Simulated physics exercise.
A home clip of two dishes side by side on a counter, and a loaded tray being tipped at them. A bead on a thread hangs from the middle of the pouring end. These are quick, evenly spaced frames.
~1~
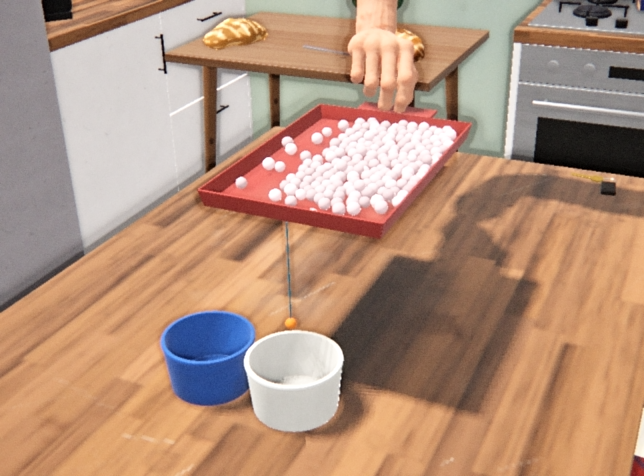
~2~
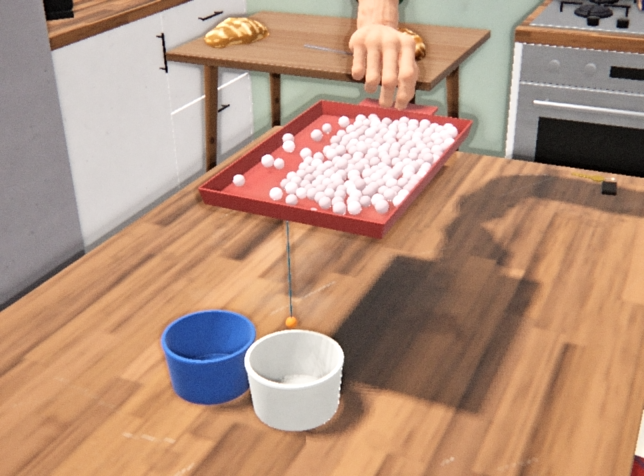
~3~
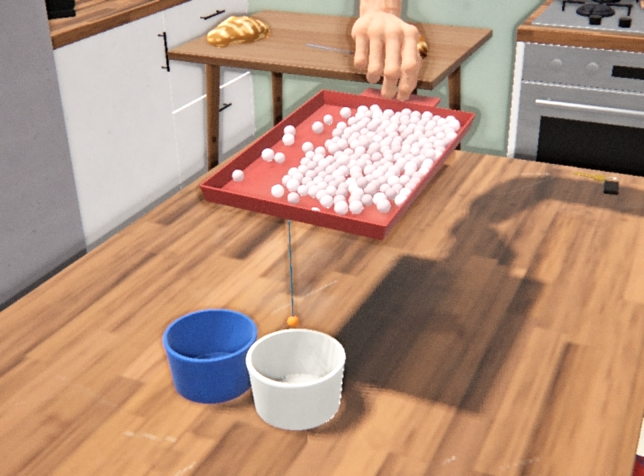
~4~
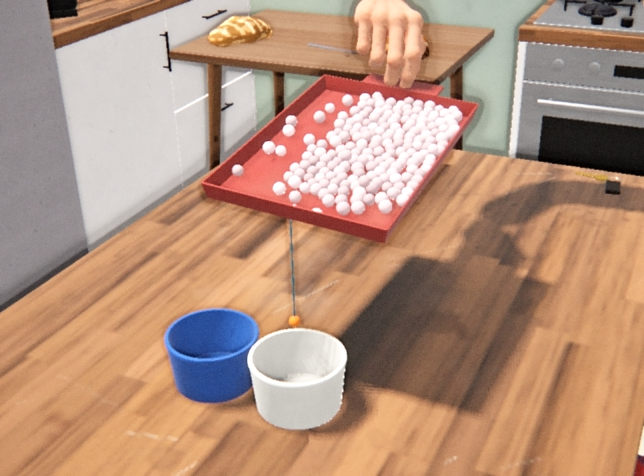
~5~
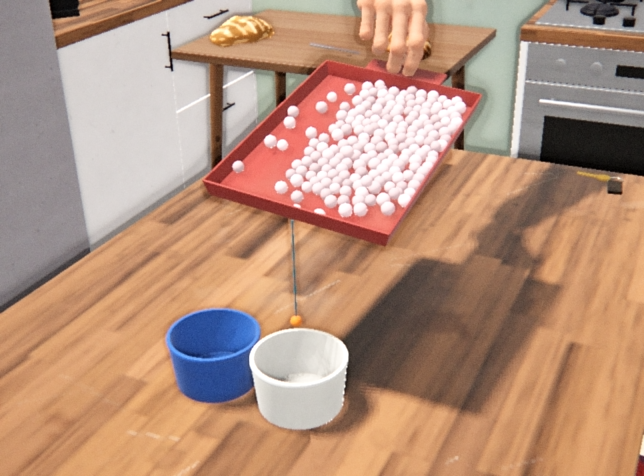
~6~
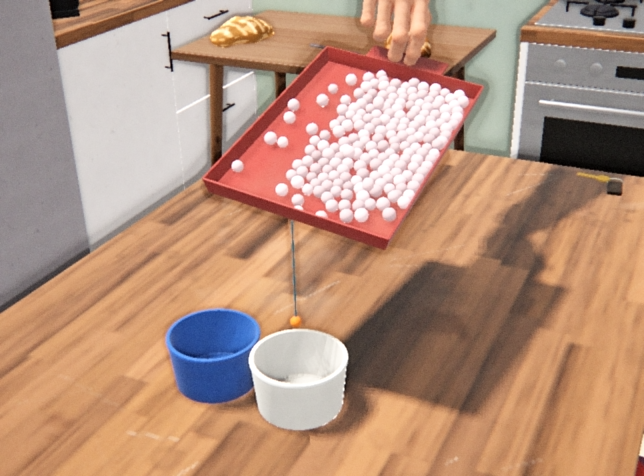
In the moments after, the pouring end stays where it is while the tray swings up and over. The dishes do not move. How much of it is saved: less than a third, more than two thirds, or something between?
The two hold less than a third of the load.
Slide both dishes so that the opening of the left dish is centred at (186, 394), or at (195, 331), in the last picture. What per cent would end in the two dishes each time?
The first gives 0 %, the second 0 %.
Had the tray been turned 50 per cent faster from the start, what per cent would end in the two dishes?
About 10 per cent.
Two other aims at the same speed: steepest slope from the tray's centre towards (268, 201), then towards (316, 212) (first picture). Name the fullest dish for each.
First left, then the right-hand dish.
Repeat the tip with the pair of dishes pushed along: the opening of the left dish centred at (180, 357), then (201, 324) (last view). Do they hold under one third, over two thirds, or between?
First under a third, then under a third.
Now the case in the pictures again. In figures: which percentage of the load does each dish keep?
Left dish: 0 %, right dish: 10 %.
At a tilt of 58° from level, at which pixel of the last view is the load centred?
Around (375, 178).
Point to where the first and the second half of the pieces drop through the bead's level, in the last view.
At about (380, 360), then at (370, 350).
Soon, tray tipped steeply; nearly all on the tray; a stray few outside both; a small part in the air.
A while on, tray tipped right over; a small part on the tray; a small part in the right dish; a stray few in the left dish; most outside both; a small part in the air.
Towards the end, tray tipped past a quarter turn; a small part in the right dish; a stray few in the left dish; nearly all outside both.
Finally, tray tipped past a quarter turn; a small part in the right dish; a stray few in the left dish; nearly all outside both.
